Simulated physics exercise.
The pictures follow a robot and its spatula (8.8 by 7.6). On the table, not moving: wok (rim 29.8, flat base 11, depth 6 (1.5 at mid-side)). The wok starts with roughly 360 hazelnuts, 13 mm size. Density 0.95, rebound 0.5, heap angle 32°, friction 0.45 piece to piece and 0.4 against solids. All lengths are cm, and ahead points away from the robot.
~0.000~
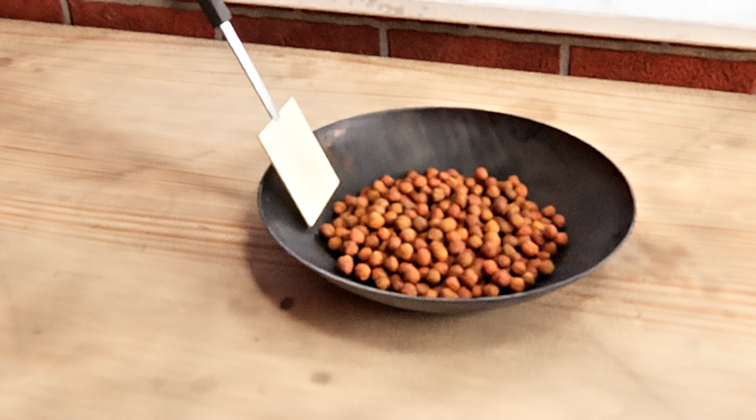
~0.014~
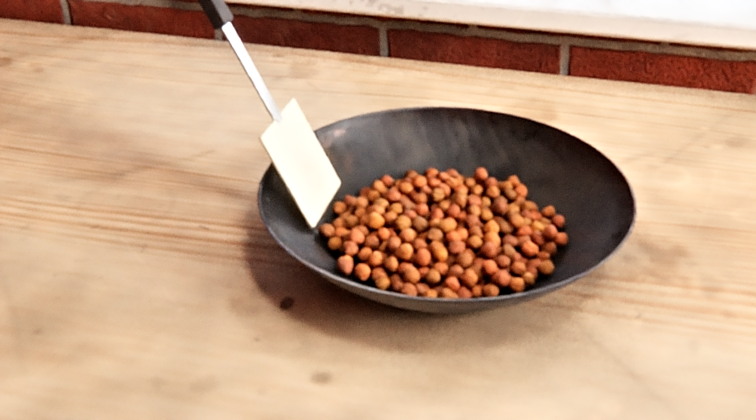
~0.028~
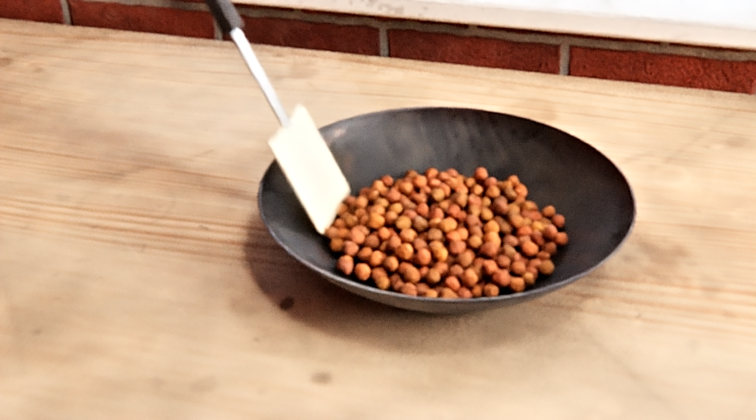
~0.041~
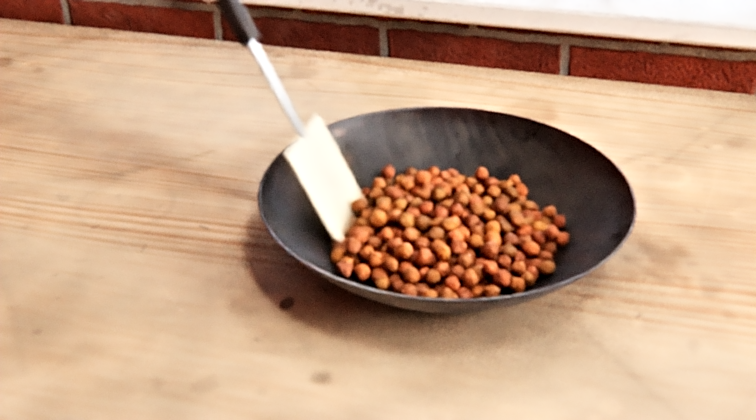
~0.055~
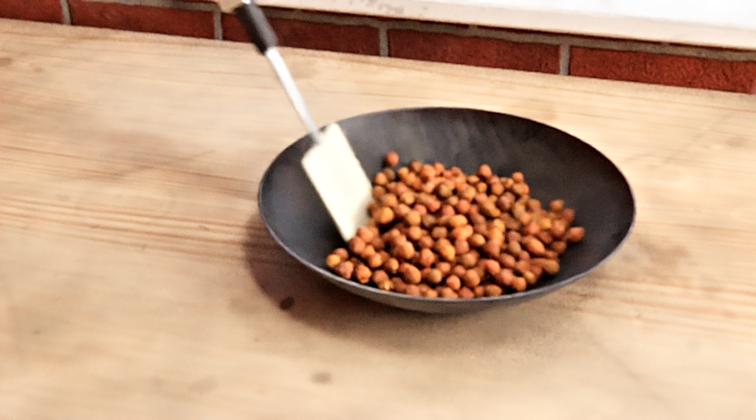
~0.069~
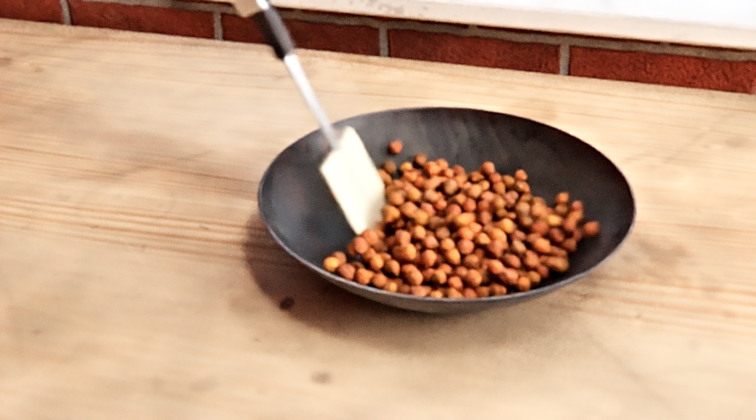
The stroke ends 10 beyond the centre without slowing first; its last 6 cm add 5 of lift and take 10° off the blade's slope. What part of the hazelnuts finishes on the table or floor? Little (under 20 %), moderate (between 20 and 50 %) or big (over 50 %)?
Answer: Moderate; between 20 and 50 % of the hazelnuts finish on the table or floor.
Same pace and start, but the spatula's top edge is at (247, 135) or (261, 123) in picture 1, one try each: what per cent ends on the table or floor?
About 25 and 25 per cent.
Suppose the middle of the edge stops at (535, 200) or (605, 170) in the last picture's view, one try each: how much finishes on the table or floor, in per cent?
Some 15 and 35 per cent.
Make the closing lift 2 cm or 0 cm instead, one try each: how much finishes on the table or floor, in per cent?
Some 30 and 30 per cent.
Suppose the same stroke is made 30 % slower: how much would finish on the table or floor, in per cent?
It would be near 20 per cent.
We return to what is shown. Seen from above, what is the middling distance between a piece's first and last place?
Some 5 cm.
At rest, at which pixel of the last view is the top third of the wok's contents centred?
At about (539, 228).
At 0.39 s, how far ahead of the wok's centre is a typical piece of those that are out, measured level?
About 26 cm.
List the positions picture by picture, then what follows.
The first frame shows the spatula top edge at (275, 116), sloping 63°; upper third of the load around (448, 224), from x 325 to 560, top at y 175; 360 in the wok.
The second frame shows the spatula top edge at (277, 117), sloping 63°; upper third of the load around (448, 224), from x 325 to 560, top at y 175.
The third frame shows the spatula top edge at (286, 123), sloping 63°; upper third of the load around (448, 224), from x 330 to 560, top at y 175.
The fourth frame shows the spatula top edge at (302, 133), sloping 63°; upper third of the load around (440, 222), from x 335 to 560, top at y 175.
The fifth frame shows the spatula top edge at (319, 142), sloping 63°; upper third of the load around (445, 221), from x 335 to 575, top at y 160.
The sixth frame shows the spatula top edge at (337, 147), sloping 63°; upper third of the load around (453, 219), from x 330 to 590, top at y 150; 360 in the wok.
After 0.12 s, sloping 63°, highest piece 7 above the table; 360 in the wok.
After 0.17 s, sloping 61°, highest piece 8 above the table; 359 in the wok, 1 on the blade or in flight.
After 0.39 s, sloping 53°, highest piece 23 above the table; 267 in the wok, 37 on the table or floor, 56 on the blade or in flight.
After 1.44 s, sloping 53°, highest piece 5 above the table; 267 in the wok, 93 on the table or floor.
In the end, 267 in the wok, 93 on the table or floor. That is 26 % on the table or floor.
